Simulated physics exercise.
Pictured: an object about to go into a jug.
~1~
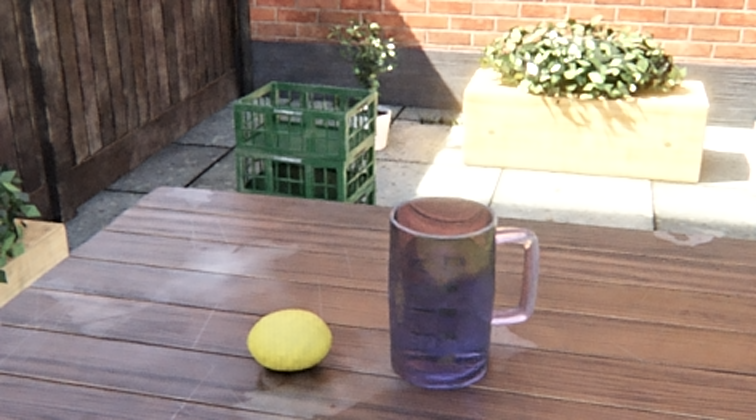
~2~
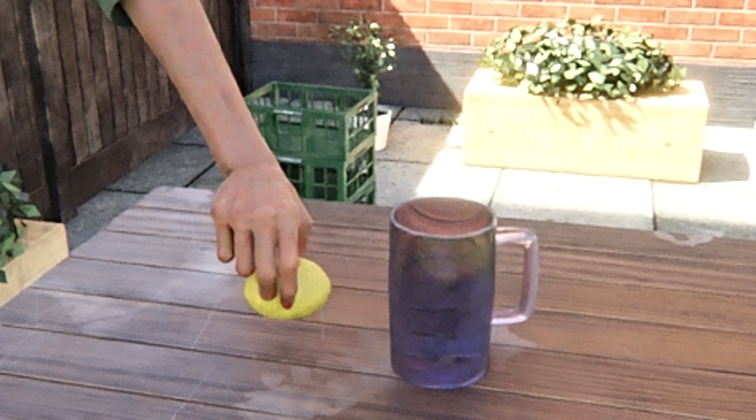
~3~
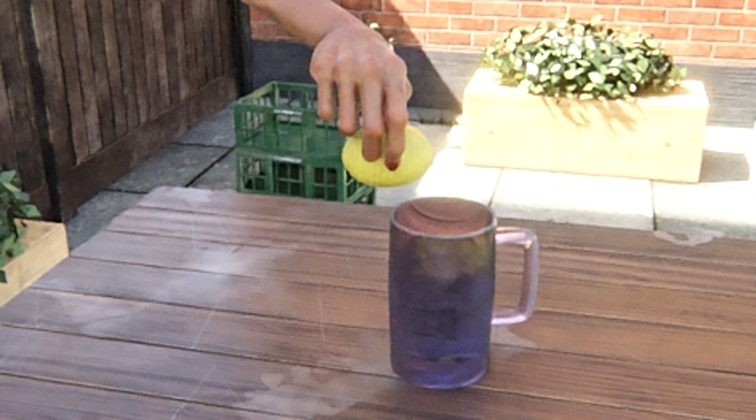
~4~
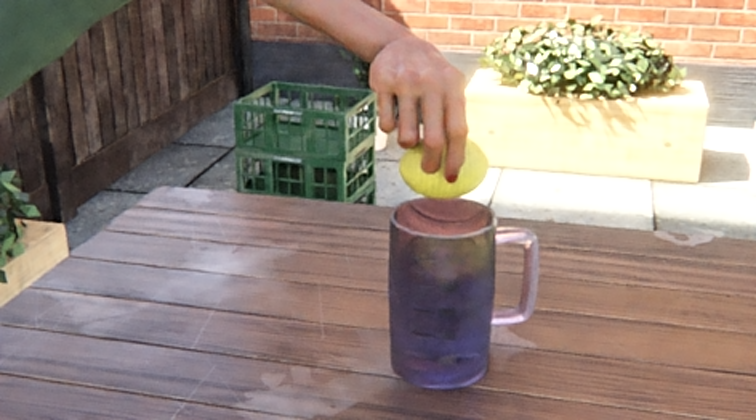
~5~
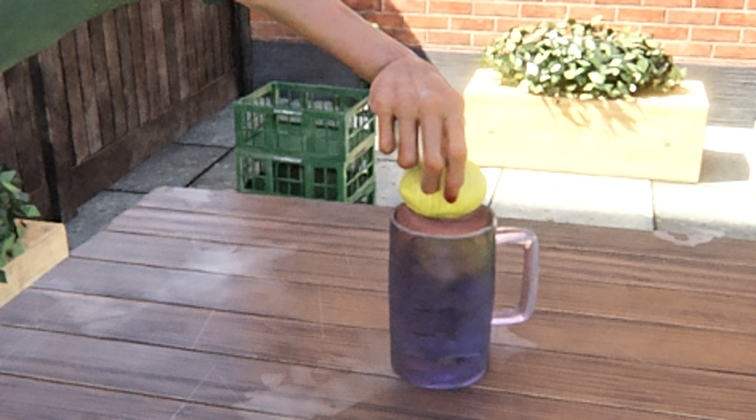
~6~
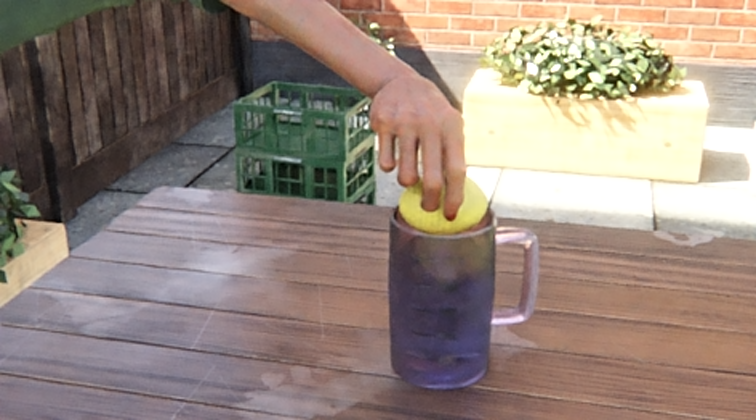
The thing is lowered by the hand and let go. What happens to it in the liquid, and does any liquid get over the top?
Outcome: Dyed water: Remains on the surface; jug: Nothing gets over the top.
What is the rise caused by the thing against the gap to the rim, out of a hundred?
Ratio: About 40 in a hundred.
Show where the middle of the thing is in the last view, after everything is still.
Roughly at pixel (442, 261).
Shortly, the lemon enters the dyed water; the jug is about three quarters full.
Then, the lemon comes up again; the jug is about three quarters full.
At the finish, the lemon bobs at the top; the jug is about three quarters full; no mess.
